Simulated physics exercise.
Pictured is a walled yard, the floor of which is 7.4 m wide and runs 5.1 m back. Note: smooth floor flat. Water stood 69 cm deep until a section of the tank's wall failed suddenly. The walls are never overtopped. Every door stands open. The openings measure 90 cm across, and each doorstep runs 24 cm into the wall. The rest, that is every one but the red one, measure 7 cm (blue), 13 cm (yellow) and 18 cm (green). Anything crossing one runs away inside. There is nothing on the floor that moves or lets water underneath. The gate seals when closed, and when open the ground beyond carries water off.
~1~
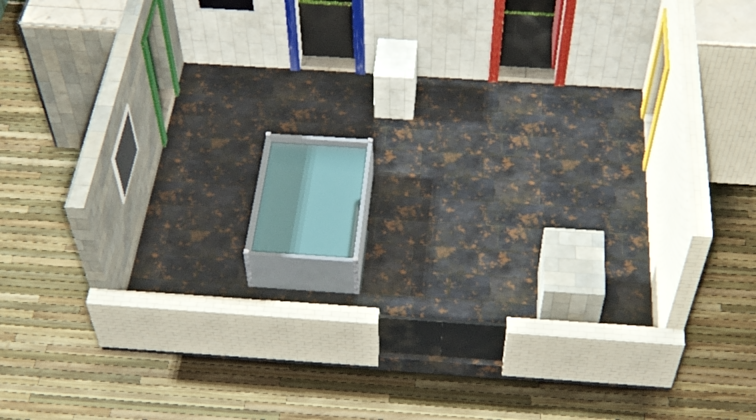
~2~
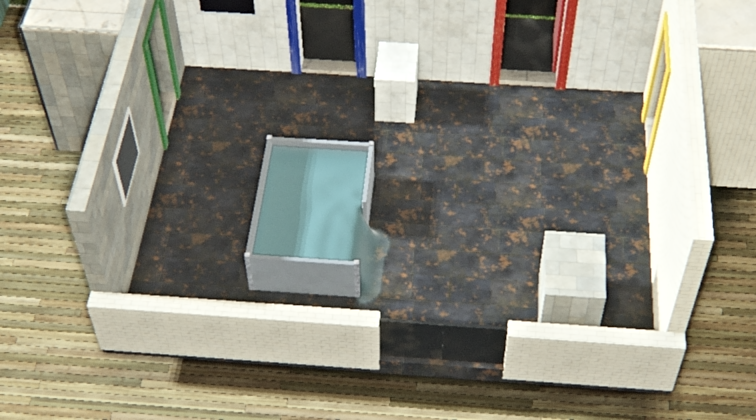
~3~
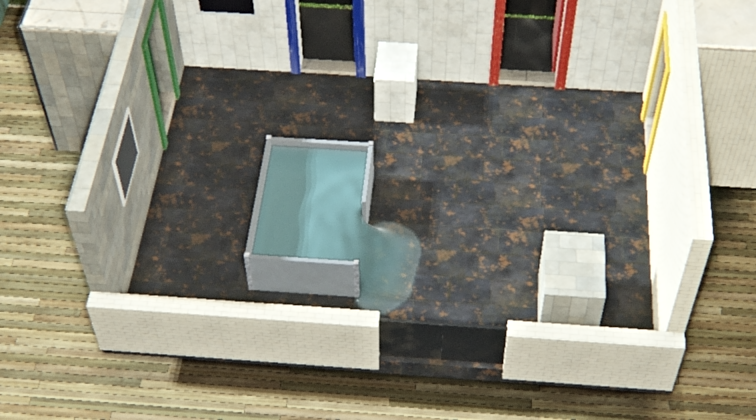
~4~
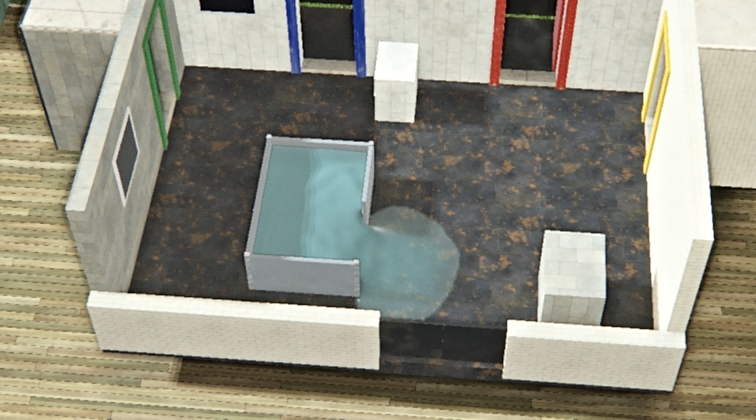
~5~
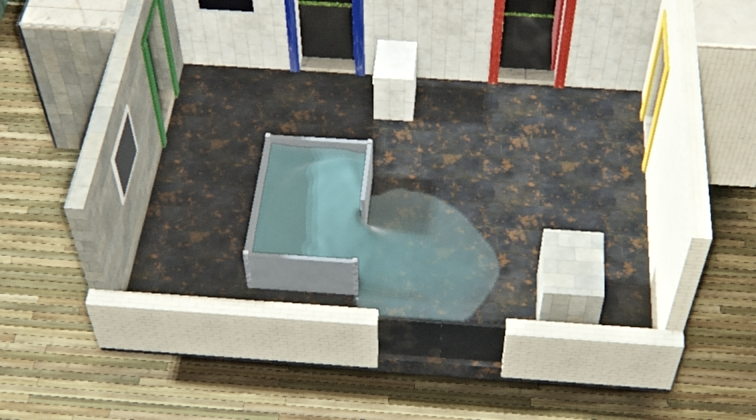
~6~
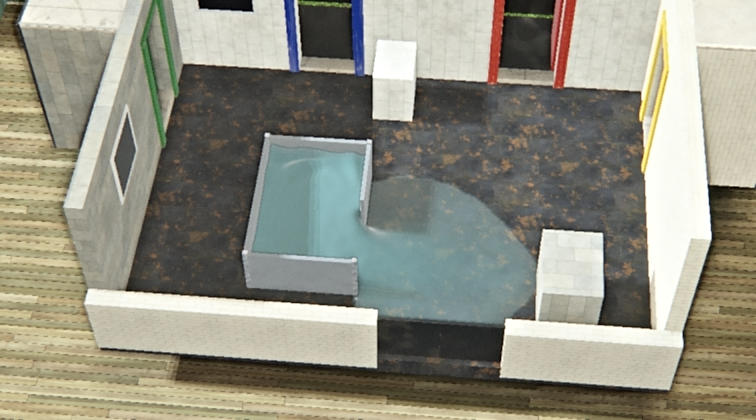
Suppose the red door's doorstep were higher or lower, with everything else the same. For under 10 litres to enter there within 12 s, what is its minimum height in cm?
Its minimum height would be about 13.5 cm.
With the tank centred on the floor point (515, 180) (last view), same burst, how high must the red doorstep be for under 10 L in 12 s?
With that change, some 8.5 centimetres.
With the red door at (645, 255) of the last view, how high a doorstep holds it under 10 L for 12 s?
Something near 17 cm.
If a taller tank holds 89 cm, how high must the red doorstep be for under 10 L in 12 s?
Step height: Approx. 19 cm.
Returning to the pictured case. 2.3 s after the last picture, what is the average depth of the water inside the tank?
Mean depth: Approx. 25 cm.
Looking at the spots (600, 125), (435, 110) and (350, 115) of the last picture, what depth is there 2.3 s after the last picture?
Close to 6, 0 and 0 cm, one after the other.
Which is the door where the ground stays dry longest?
Door: Green.
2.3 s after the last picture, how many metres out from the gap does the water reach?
Reach: Approx. 5.6 m.
Then, 0.7 s after the last picture water covers 30 % of the floor, deepest (44 cm) near (533, 355); it has not reached the red door.
Then, 2.3 s after the last picture water covers 45 % of the floor, deepest (28 cm) near (640, 363); it has not reached the red door.
Then, 11.3 s after the last picture water covers 95 % of the floor, deepest (10 cm) near (391, 322); 7 cm at the red door, 56 litres in over its 9 cm doorstep.
At the red door as built, the water peaked near 17 cm, 5.1 s after the last picture.
Run again over the same 12 s with other heights there, 29 litres in over 11 cm, 5 litres over 15 cm. The limit of 10 litres is kept from about 13.5 cm up.
